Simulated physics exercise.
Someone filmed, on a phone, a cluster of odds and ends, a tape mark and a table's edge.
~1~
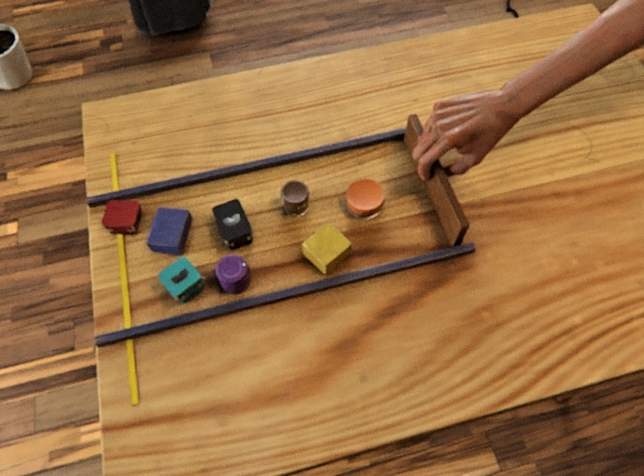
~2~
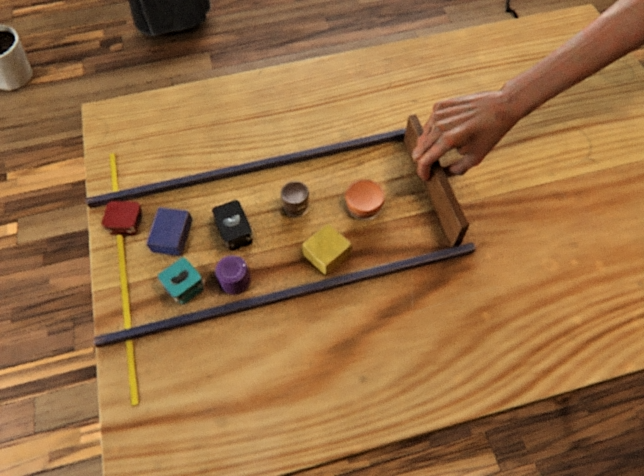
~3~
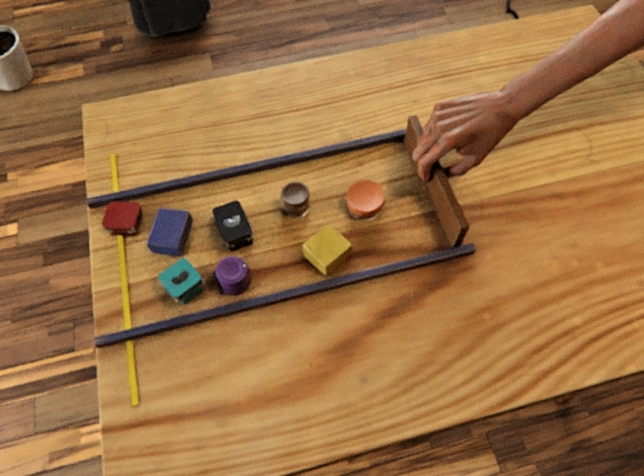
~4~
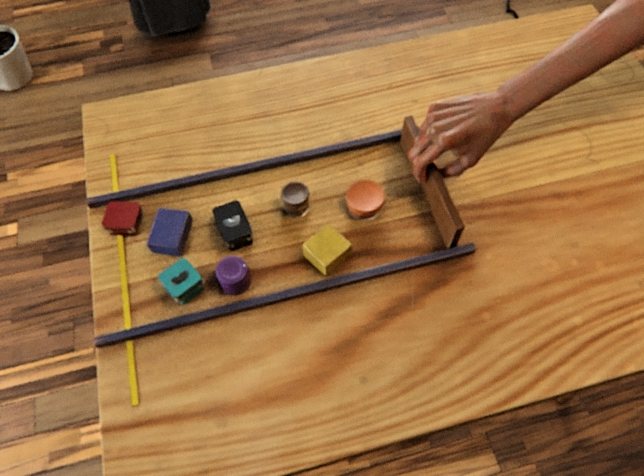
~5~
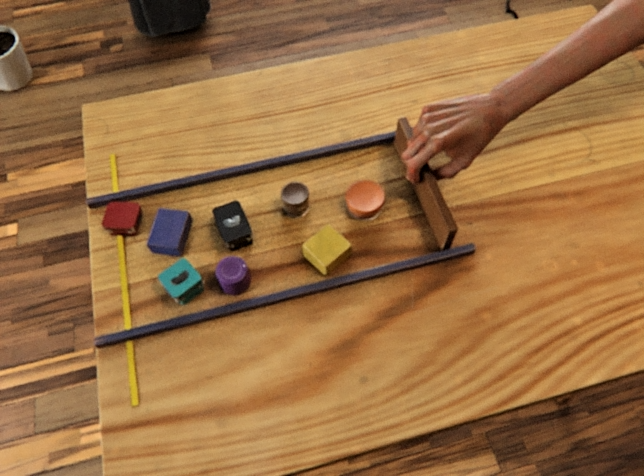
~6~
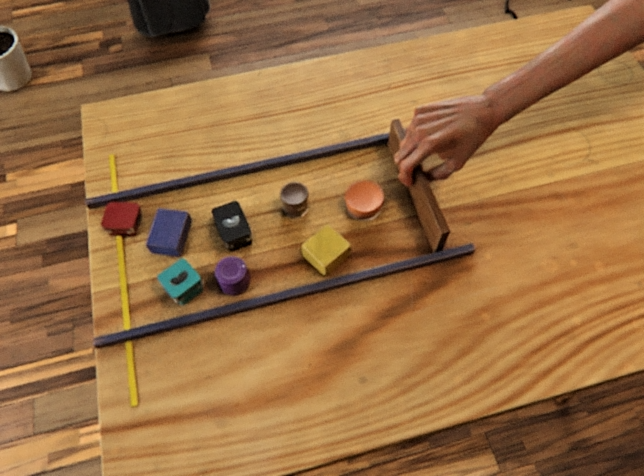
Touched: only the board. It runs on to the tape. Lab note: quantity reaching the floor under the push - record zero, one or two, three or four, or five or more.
Spilled: More than four.
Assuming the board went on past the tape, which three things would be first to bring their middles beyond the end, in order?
Order: Red case, then blue block, then turquoise case.
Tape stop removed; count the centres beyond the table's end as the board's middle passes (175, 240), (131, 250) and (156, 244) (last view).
In order, that gives 1, then 5, then 2.
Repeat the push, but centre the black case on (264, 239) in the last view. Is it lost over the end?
Black case: Gone.
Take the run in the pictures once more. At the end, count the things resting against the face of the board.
It's 3.
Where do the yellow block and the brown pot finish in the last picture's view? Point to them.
In the last picture the yellow block sits around (102, 298) and the brown pot around (101, 230).
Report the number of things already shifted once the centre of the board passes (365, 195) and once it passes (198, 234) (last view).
First 1, after that 8.
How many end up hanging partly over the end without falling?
Expected count: 2.
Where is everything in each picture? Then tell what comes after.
Red case (124, 218); blue block (170, 231); turquoise case (182, 281); board (434, 178); tape (122, 262), in the first frame.
Blue block (170, 231); purple lid (234, 275), in the second frame.
Turquoise case (182, 282); black case (234, 226), in the third frame.
Red case (124, 219); brown pot (296, 200), in the fourth frame.
Blue block (170, 232); yellow block (327, 250), in the fifth frame.
Red case (123, 220); blue block (170, 232); turquoise case (182, 283); board (416, 184); tape (121, 264), in the sixth frame.
Early on, none off yet; red case at rest near (123, 220); blue block at rest near (170, 232); turquoise case at rest near (182, 283).
A while later, none off yet; red case at rest near (123, 220); blue block moving near (166, 232); turquoise case moving near (170, 284).
Further along, none off yet; red case leaning well over near (74, 226); blue block travelled well along near (92, 236); turquoise case travelled well along near (109, 284).
Finally, the number that fall off is five or more; lost, black case, purple lid, turquoise case, blue block and red case.
